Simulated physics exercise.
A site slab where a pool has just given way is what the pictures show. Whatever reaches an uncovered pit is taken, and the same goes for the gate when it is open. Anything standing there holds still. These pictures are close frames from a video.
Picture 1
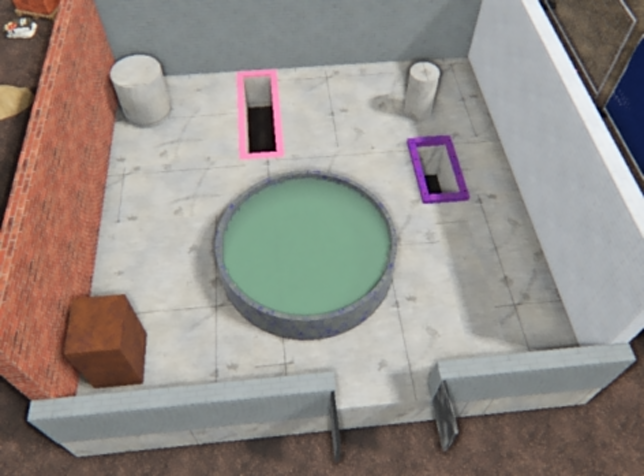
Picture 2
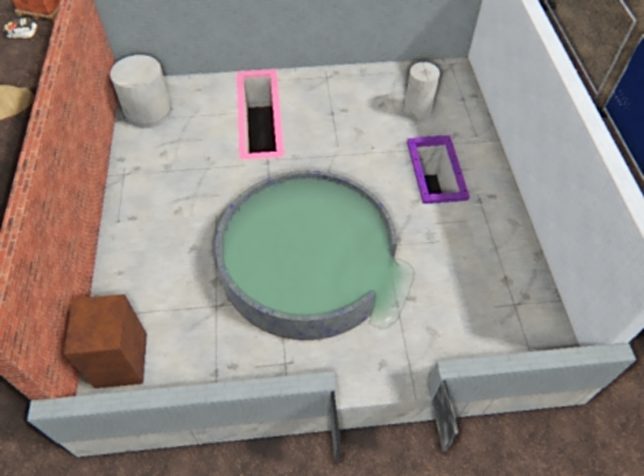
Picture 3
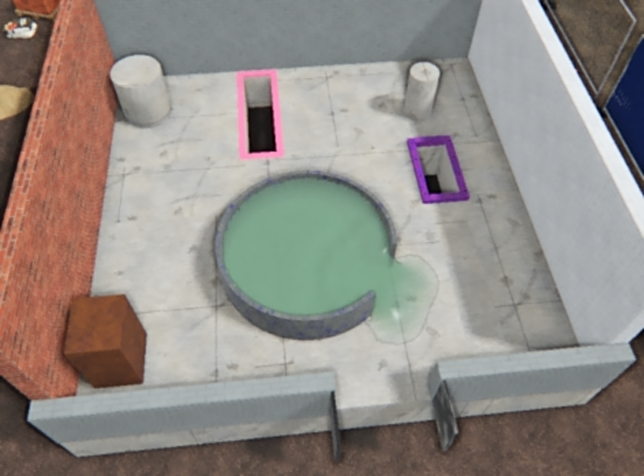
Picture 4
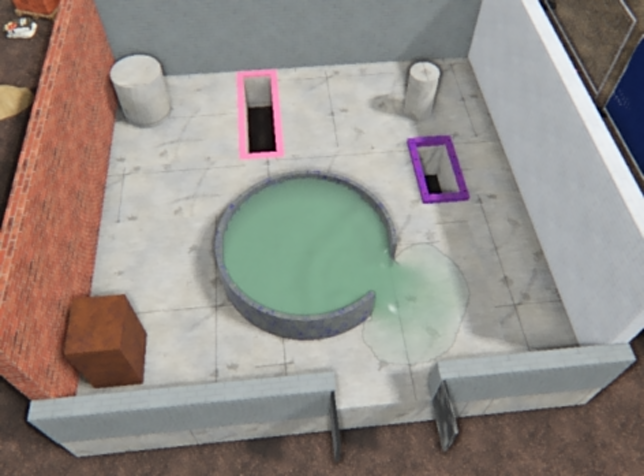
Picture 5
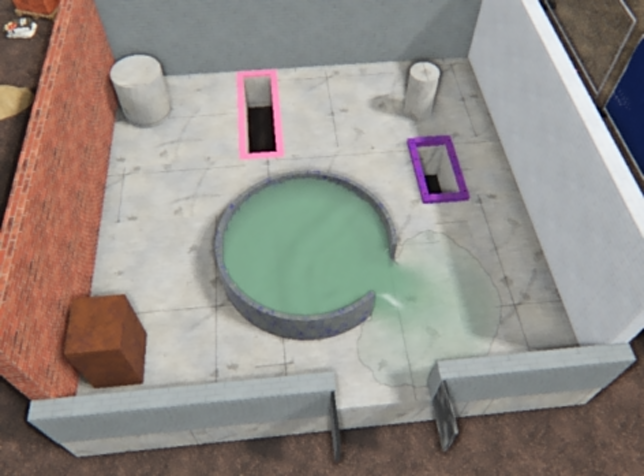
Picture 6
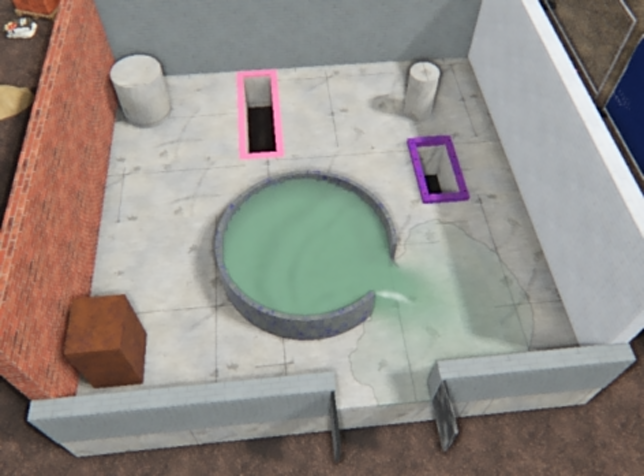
On a walled concrete slab, green water pours from a gap in a round pool and spreads across the floor to the right.
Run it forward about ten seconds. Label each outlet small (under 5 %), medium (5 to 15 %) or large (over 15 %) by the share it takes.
Labels: Gate: Medium, pink pit: Medium, purple pit: Small.
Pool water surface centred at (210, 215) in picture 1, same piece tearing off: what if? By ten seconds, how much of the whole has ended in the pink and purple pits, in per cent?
After ten seconds: Pink pit at 2 percent, purple pit at 0 percent.
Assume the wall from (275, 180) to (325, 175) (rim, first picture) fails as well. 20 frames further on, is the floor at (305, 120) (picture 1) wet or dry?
Lab note: Point logged as inundated.
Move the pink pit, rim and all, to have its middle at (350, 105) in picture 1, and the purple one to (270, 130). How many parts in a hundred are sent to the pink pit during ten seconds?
Note: Pink pit, 20 percent.
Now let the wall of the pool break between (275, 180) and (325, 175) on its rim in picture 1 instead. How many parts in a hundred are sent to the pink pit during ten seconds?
For pink, roughly 35 in a hundred.
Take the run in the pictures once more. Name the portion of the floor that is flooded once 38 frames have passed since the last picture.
I make it 45 per cent.
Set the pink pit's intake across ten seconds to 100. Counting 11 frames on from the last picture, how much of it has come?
Around 0 %.
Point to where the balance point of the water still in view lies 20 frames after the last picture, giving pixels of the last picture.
I'd place it roughly at (388, 270).
A moment on, water covers 15 % of the floor; the gate 1 %, the pink pit 0 %, the purple pit 0 %.
Next, water covers 15 % of the floor; the gate 2 %, the pink pit 0 %, the purple pit 0 %.
Then, water covers 25 % of the floor; the gate 3 %, the pink pit 0 %, the purple pit 0 %.
Later, water covers 45 % of the floor; the gate 6 %, the pink pit 0 %, the purple pit 2 %.
In the end, water covers 65 % of the floor; the gate 10 %, the pink pit 10 %, the purple pit 2 %.
